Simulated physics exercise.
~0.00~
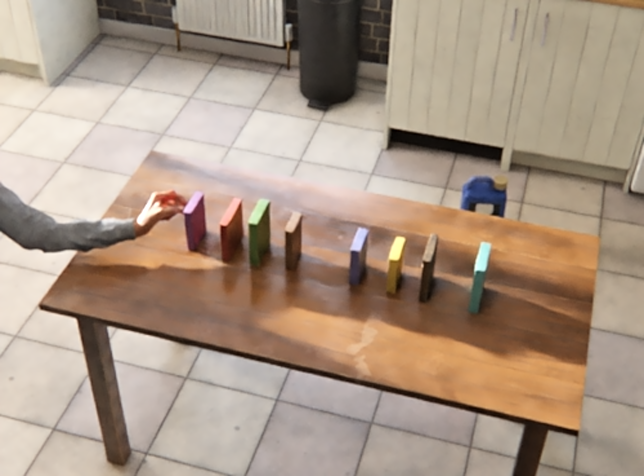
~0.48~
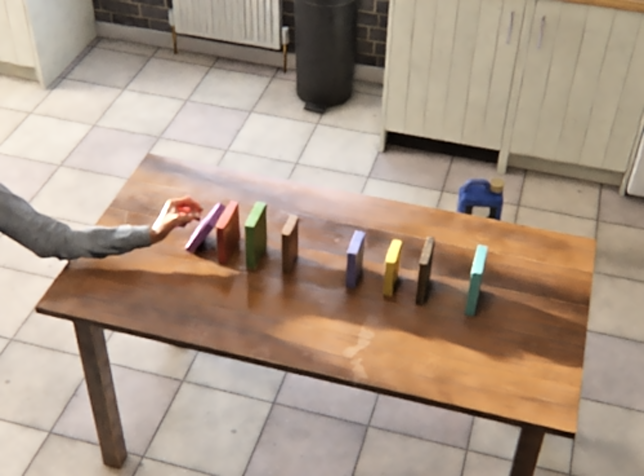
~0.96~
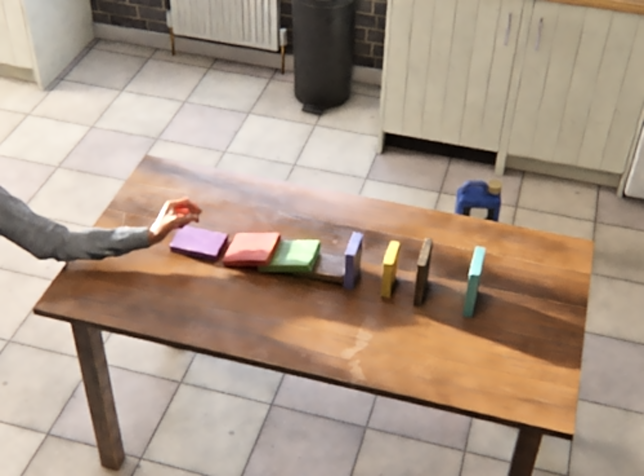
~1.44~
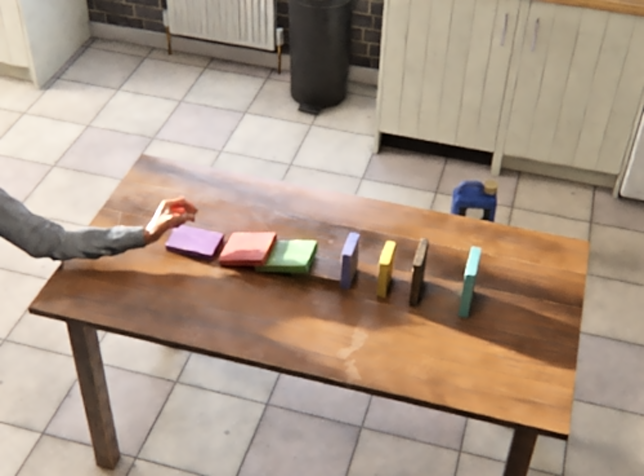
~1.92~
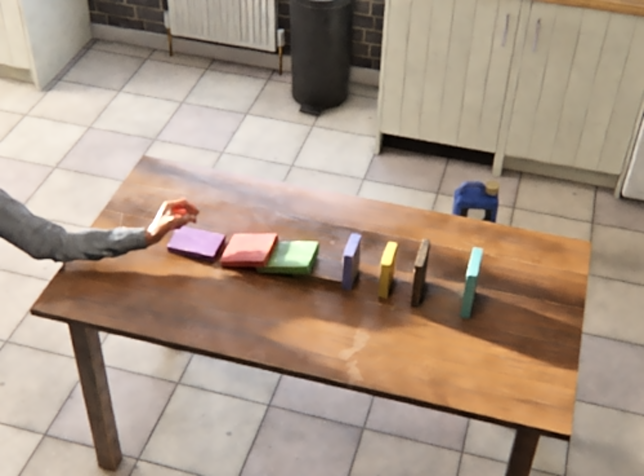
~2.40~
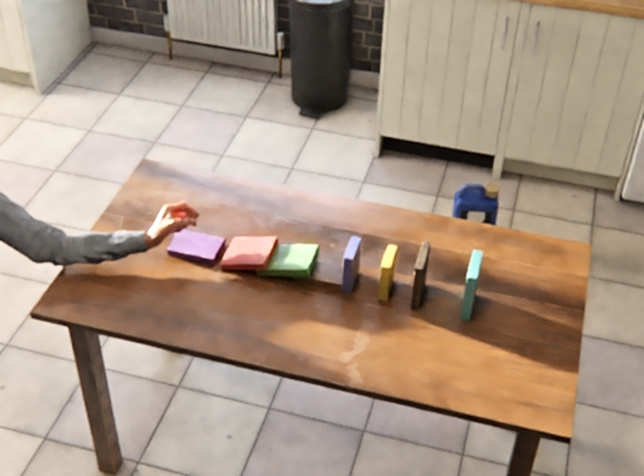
A row of colourful upright blocks stands across a wooden table in a tiled kitchen, seen from above by a slightly swaying camera. From left to right they are purple, red, green, brown, blue, yellow, black and turquoise, with a wider gap before the blue one. A grey-sleeved arm reaches in from the left, and its fingers tip the purple board rightward. It falls into the red block, and the green board and brown block topple in turn. The toppled pieces lie overlapping, while the blue, yellow, black and turquoise ones stay standing and the hand lingers.
